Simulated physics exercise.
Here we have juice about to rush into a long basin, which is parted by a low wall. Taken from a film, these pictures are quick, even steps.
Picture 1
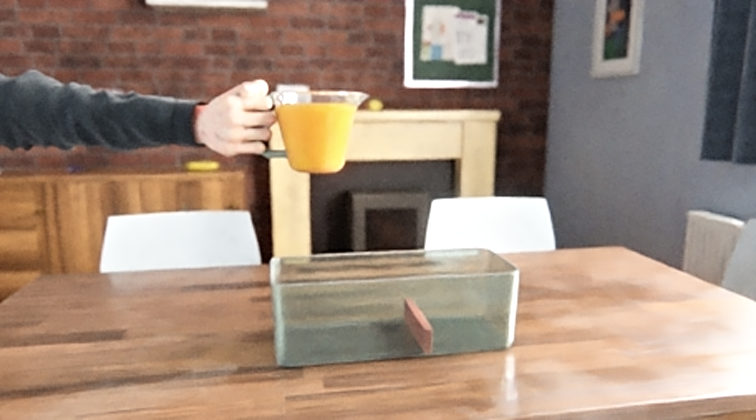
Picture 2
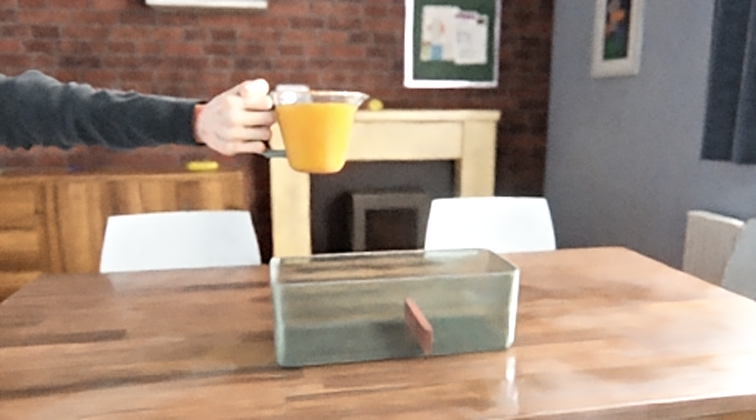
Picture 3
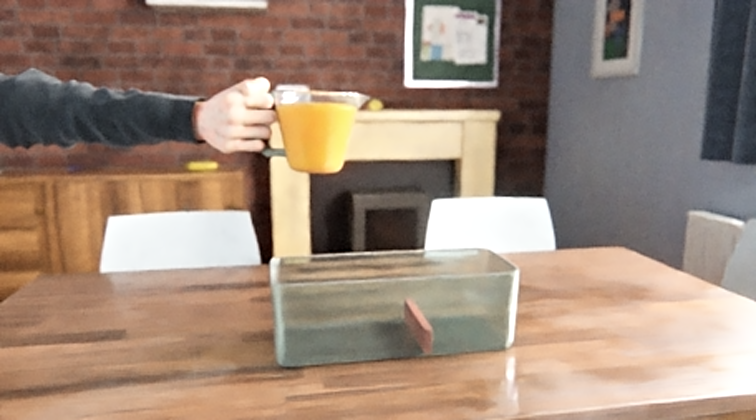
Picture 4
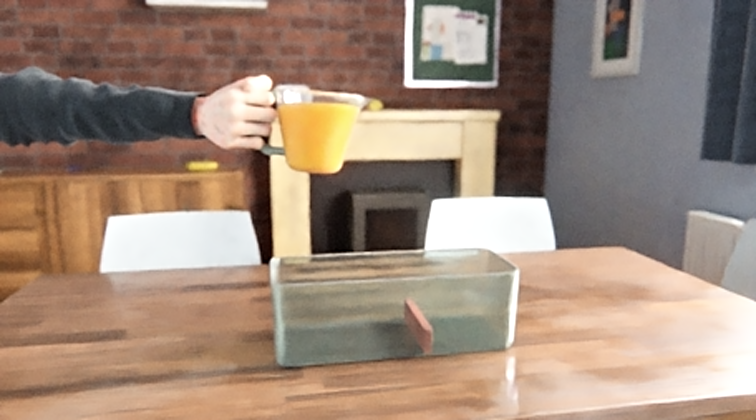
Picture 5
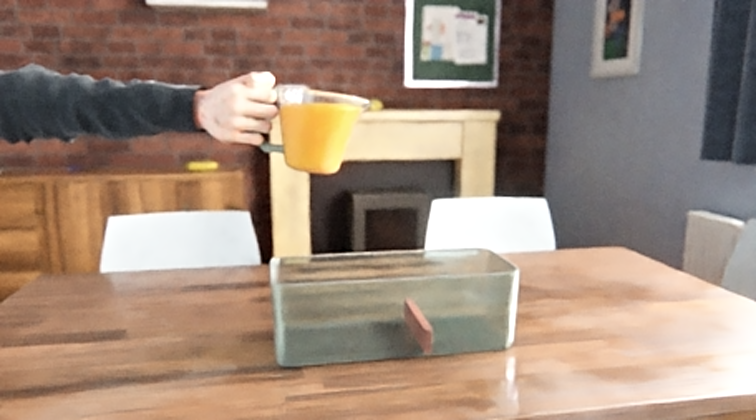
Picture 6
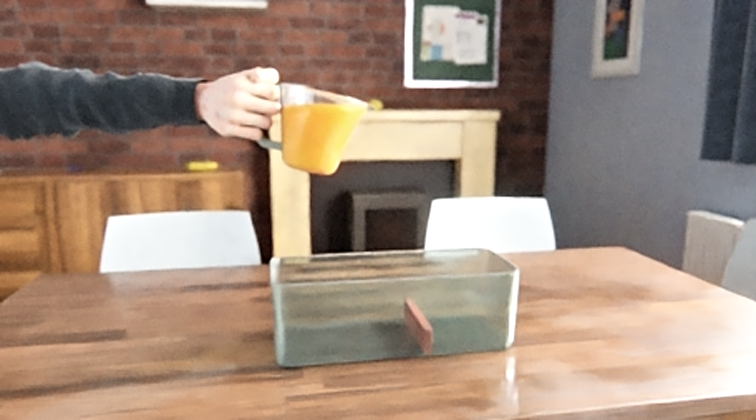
To begin with, a hand reaching in from the left holds a clear jug of orange juice upright above a long glass basin with a low reddish wall inside, on a wooden table. The hand then tilts the jug slightly to the right, gradually at first and then a little more, while the basin stays still.
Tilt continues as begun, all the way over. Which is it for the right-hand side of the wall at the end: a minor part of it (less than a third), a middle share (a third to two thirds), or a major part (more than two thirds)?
Middle share.
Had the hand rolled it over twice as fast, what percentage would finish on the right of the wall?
About 30 in a hundred.
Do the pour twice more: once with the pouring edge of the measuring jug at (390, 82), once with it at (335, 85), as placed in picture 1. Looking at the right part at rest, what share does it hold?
Estimate: 85 per cent, then 5 per cent.
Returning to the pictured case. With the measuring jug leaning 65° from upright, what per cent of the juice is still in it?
65 %.
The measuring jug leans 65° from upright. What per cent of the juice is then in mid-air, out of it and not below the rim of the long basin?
25 in a hundred.
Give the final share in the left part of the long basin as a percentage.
I'd put it near 45 per cent.
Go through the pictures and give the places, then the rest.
In the first frame, it leans 0°; its right rim is at (369, 95); the juice meets the walls at (276, 105) and (355, 105); the long basin's rim runs from (272, 272) to (503, 260); the wall's top is at (417, 313).
In the second frame, it leans 1°; its right rim is at (369, 95); the juice meets the walls at (276, 104) and (354, 105).
In the third frame, it leans 2°; its right rim is at (370, 97); the juice meets the walls at (278, 105) and (355, 106).
In the fourth frame, it leans 5°; its right rim is at (372, 99); the juice meets the walls at (279, 106) and (357, 107).
In the fifth frame, it leans 8°; its right rim is at (374, 103); the juice meets the walls at (281, 105) and (360, 107).
In the sixth frame, it leans 13°; its right rim is at (375, 108); the juice meets the walls at (284, 106) and (365, 109).
A moment on, the measuring jug is tipped part way and 65 per cent is still to pour, 1 is left of the wall and 9 right of it.
Next, the measuring jug is tipped on its side and 10 per cent is still to pour, 20 is left of the wall and 51 right of it.
Then the measuring jug is tipped right over and 0 per cent is still to pour, 43 is left of the wall and 54 right of it.
Later the measuring jug is tipped right over and 0 per cent is still to pour, 43 is left of the wall and 55 right of it.
At rest 43 per cent lies left of the wall, 54 right of it and 2 outside.
